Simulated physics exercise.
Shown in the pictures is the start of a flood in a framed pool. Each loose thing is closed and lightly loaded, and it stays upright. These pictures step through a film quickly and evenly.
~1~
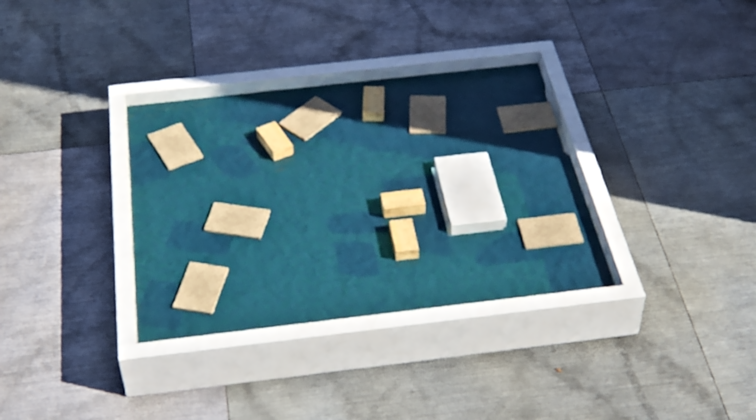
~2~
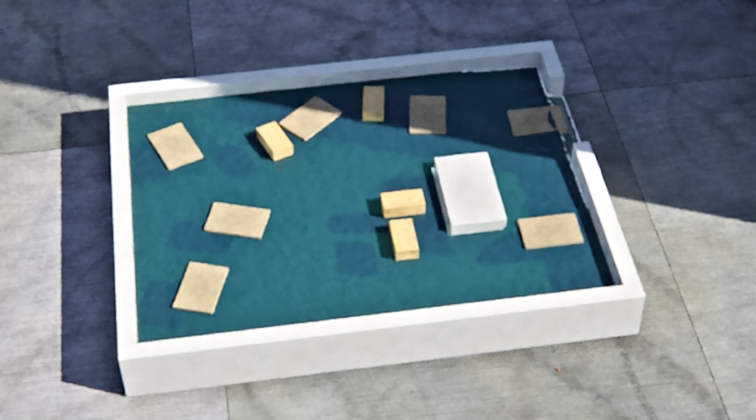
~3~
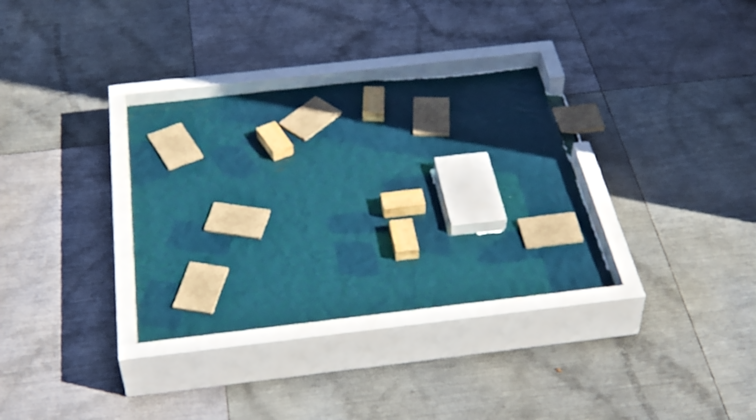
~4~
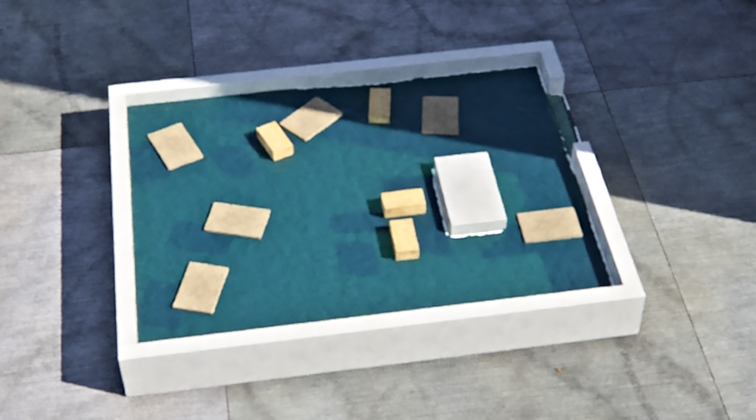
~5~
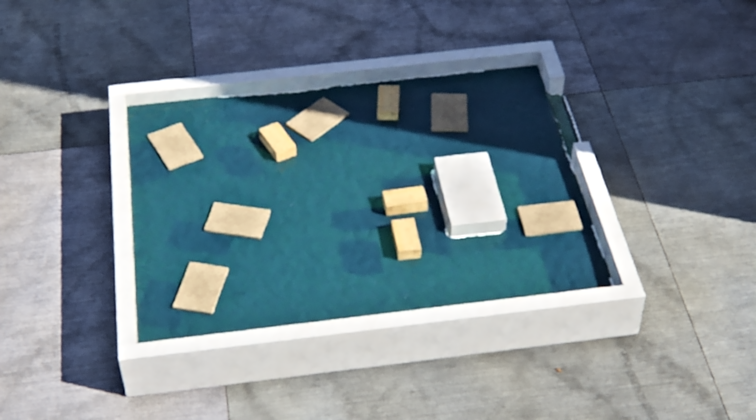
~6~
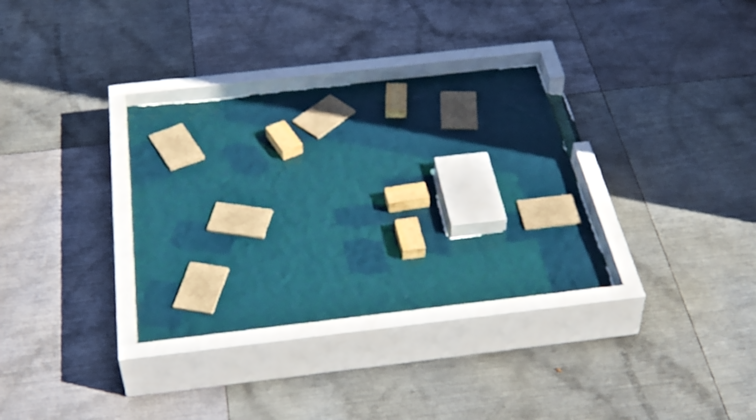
The video shows a white-framed pool of teal water holding flat tan pieces and small yellow blocks around a white block; a gap opens in the upper right wall, a tan piece slips out, and several others drift slightly right.
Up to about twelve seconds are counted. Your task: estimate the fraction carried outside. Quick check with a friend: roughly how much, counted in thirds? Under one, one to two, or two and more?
In the middle third.
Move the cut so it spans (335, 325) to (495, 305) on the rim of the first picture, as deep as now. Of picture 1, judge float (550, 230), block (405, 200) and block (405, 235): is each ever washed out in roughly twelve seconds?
In the order given: Escapes, escapes, escapes.
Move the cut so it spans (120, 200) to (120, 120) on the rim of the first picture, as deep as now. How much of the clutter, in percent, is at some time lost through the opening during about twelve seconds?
I'd call it 40 per cent.
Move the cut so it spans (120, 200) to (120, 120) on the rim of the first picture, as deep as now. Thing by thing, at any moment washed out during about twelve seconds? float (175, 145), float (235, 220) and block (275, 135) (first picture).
Each in turn: Exits, exits, exits.
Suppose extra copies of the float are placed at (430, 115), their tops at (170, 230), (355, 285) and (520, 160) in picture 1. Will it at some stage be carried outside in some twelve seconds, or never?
The first does not leave, the second does not leave, and the third leaves.
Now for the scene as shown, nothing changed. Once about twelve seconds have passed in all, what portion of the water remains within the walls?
I make it 72 percent.
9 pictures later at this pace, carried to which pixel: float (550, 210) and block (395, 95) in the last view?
Around (544, 158) for the first and around (459, 87) for the second.
A moment on, 1 of 11 are out; 10 afloat.
Next, 2 of 11 are out; 9 afloat.
Later, 3 of 11 are out; 8 afloat.
In the end, 4 of 11 are out; 7 afloat.
